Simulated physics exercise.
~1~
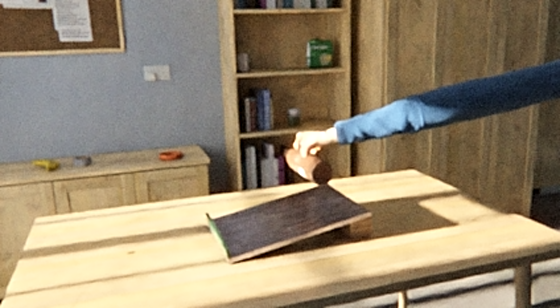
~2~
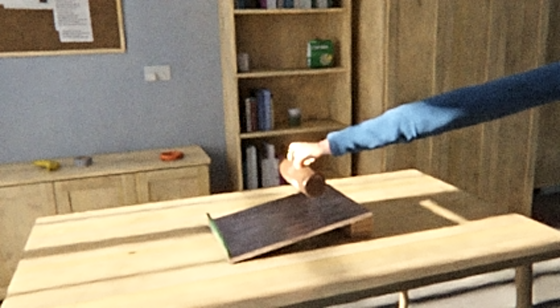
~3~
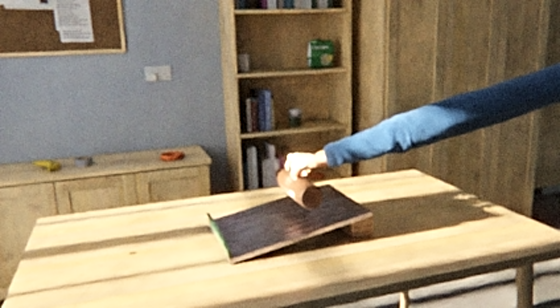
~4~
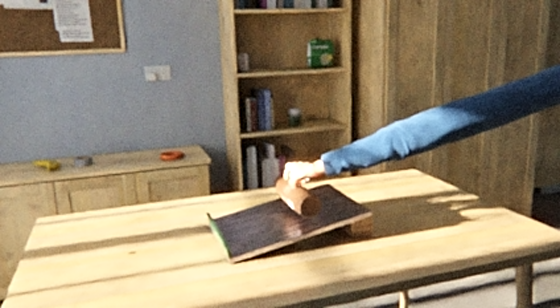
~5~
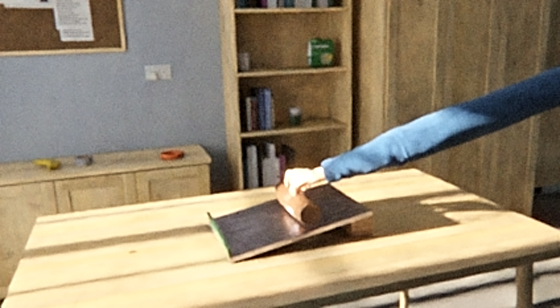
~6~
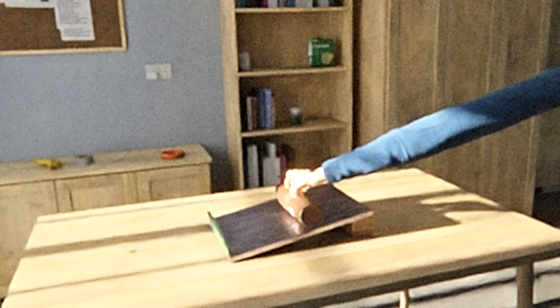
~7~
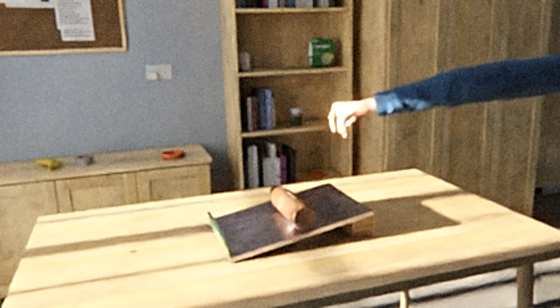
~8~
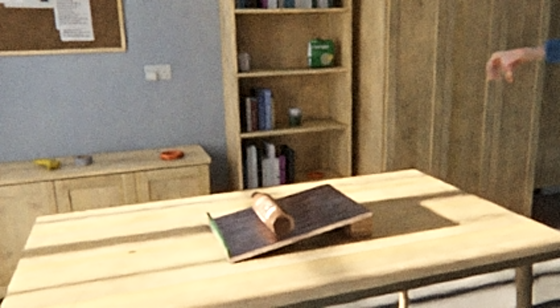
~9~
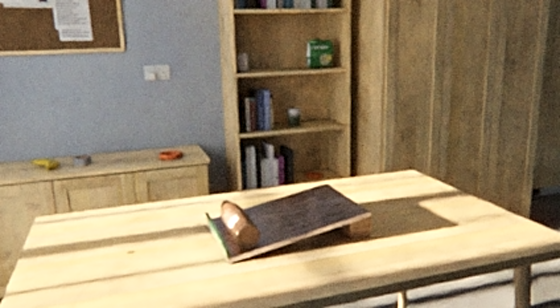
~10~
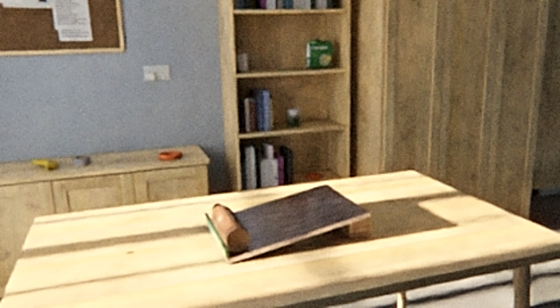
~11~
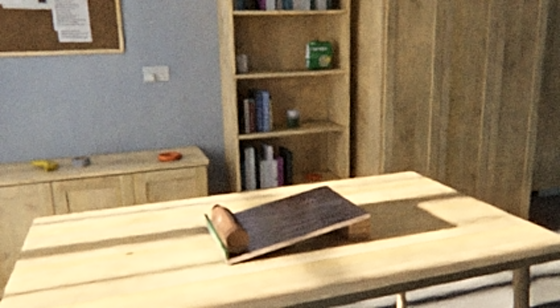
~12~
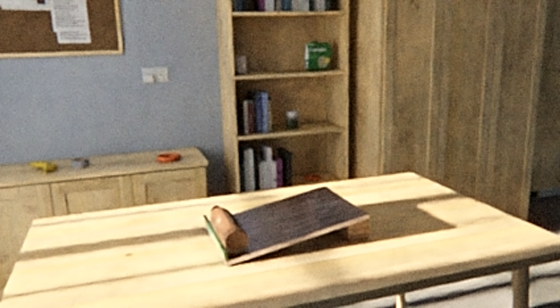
A brown bottle rolled down a tilted dark board on a wooden table after a blue-sleeved arm lowered it on its side, let go and drew away to the right. It came to rest at the board's lower left end and stayed there.
